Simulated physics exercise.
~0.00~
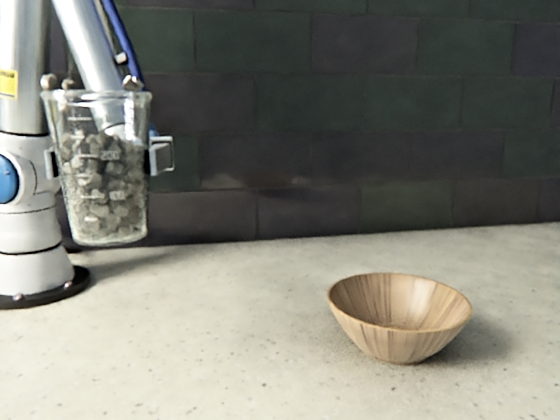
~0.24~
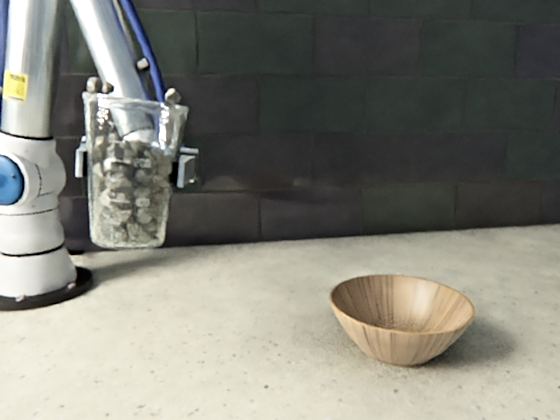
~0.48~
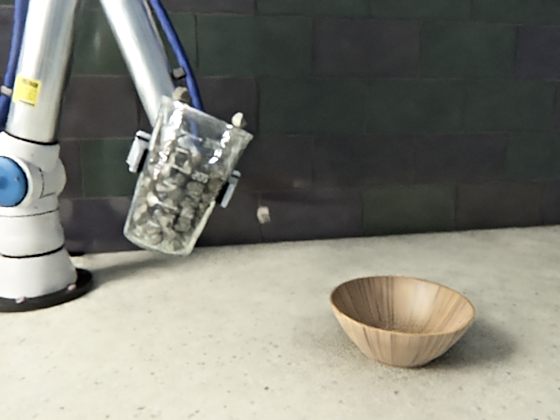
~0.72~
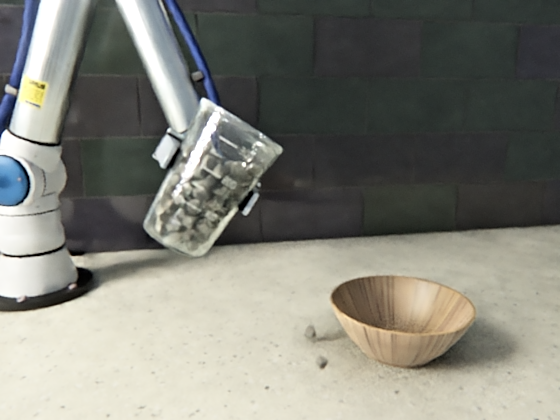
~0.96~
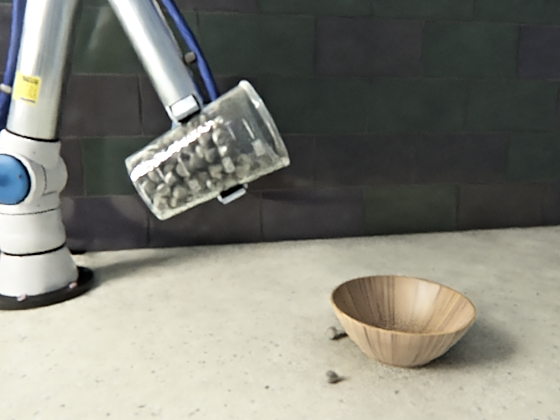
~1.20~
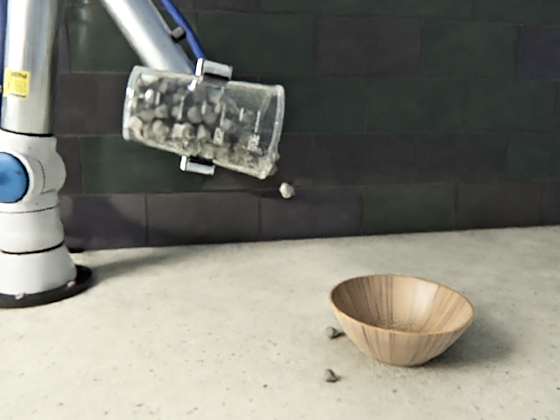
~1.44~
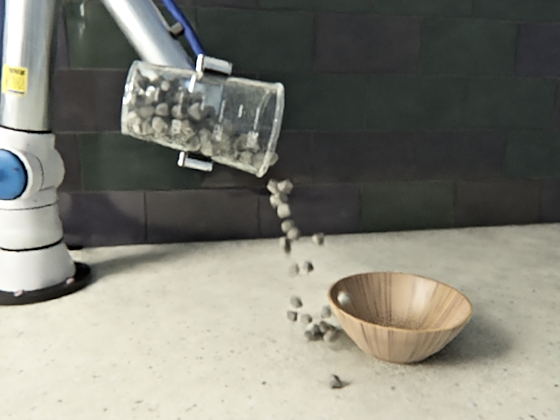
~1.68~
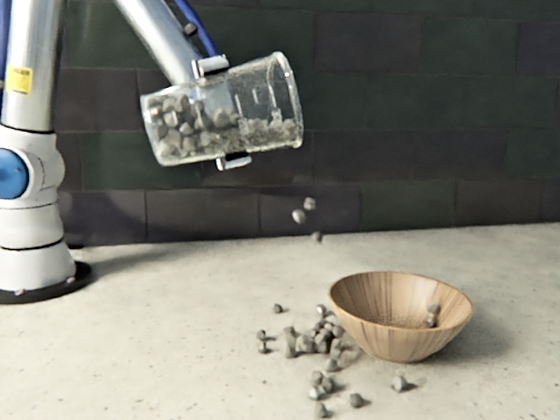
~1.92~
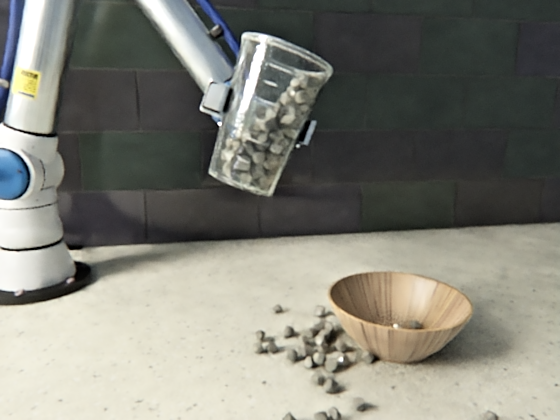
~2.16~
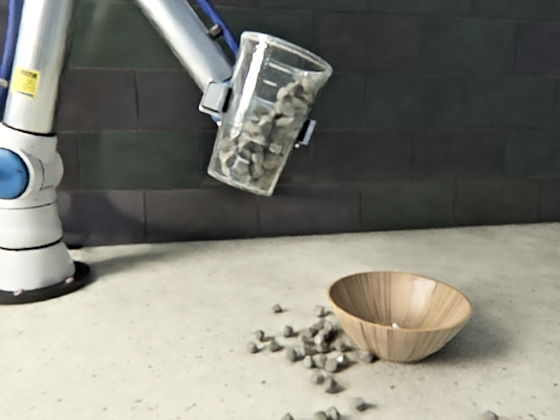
A robot arm carried a clear beaker of small gray pebbles to the right and tipped it onto its side, spilling many onto the table beside a wooden bowl and only a few inside, then swung it back nearly upright, still holding most of them.
